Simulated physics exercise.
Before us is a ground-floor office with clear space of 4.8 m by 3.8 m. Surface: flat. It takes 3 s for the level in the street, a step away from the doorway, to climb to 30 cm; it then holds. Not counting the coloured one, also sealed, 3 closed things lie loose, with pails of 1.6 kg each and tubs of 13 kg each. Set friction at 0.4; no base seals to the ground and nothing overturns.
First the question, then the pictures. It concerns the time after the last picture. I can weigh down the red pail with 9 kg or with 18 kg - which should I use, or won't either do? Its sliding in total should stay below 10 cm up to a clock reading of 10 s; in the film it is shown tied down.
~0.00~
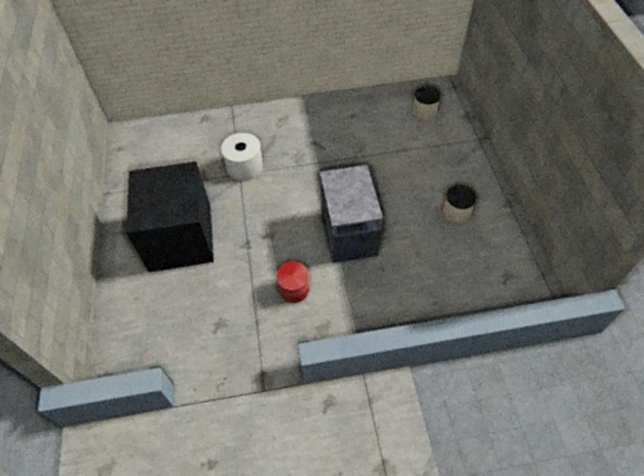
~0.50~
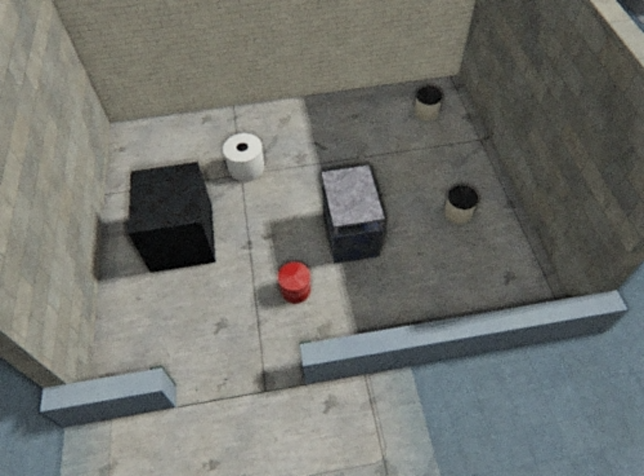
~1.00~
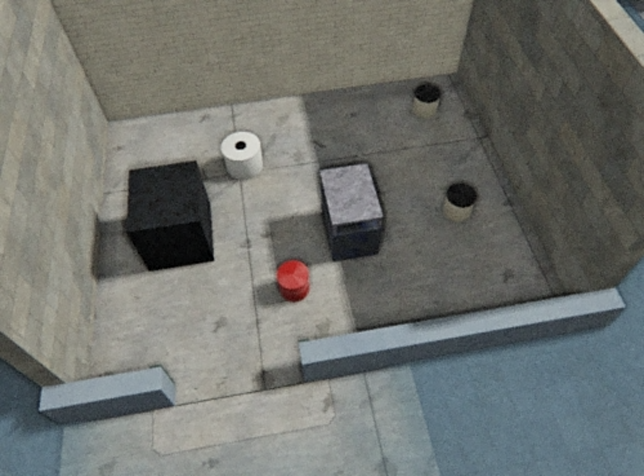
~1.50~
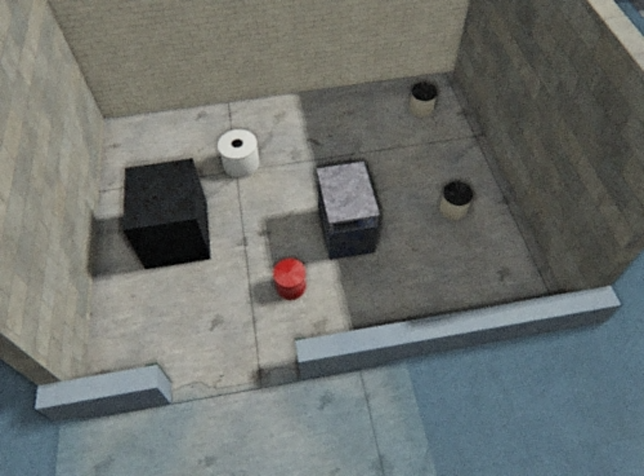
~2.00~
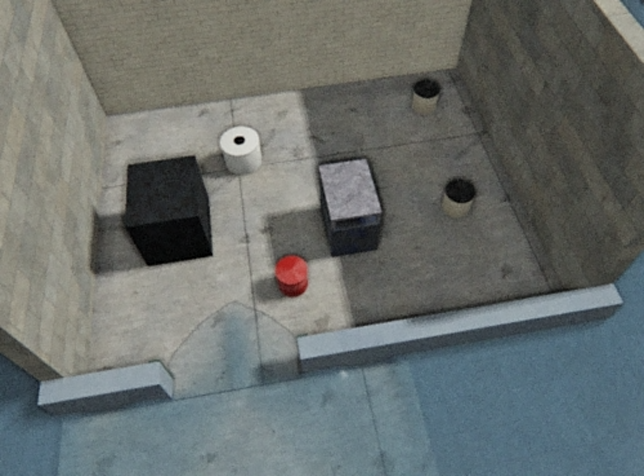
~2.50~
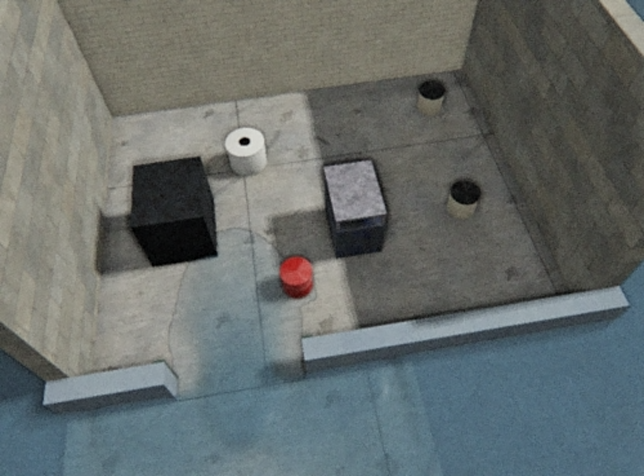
Go with neither; both fall short.
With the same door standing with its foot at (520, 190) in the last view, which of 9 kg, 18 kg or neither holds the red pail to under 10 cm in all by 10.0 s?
I'd say you need the heavier one.
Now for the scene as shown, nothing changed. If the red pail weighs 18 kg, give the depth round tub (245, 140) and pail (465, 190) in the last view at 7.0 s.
Some 15 cm at the first, some 2 cm at the second.
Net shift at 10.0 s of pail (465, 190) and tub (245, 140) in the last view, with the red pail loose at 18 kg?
140 cm, 250 cm.
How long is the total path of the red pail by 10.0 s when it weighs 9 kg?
Around 550 centimetres in total.
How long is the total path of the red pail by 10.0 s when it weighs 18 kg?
I'd say close to 40 cm in total.
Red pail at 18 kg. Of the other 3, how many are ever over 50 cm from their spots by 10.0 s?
3.
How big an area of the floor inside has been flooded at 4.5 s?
At that time the wet patch spans about 12.0 m2.
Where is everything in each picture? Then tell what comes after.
The first frame shows the red pail at (292, 276) rests on the ground; water covers 0.0 m2; 0 of 4 have shifted.
The second frame shows the red pail at (294, 276), on the bottom; 0.0 m2 under water; 0 of 4 have shifted.
The third frame shows the red pail at (293, 275) rests on the ground; 0.0 m2 under water; 0 of 4 have shifted.
The fourth frame shows the red pail at (289, 273) rests on the ground; 0.0 m2 under water; 0 of 4 have shifted.
The fifth frame shows the red pail at (291, 270), on the bottom; 0.6 m2 under water; 0 of 4 have shifted.
The sixth frame shows the red pail at (296, 271) rests on the ground; water covers 1.6 m2; 0 of 4 have shifted.
After 3.5 s the red pail would be 32 cm from its start with 9 kg and 5 cm from its start with 18 kg; 8 cm of water round it then.
After 4.5 s the red pail would be 82 cm from its start with 9 kg and 33 cm from its start with 18 kg; 7 cm of water round it then.
After 7.0 s the red pail would be 267 cm from its start with 9 kg and 40 cm from its start with 18 kg; 10 cm of water round it then.
After 10.0 s the red pail would be 207 cm from its start with 9 kg and 42 cm from its start with 18 kg; 12 cm of water round it then.
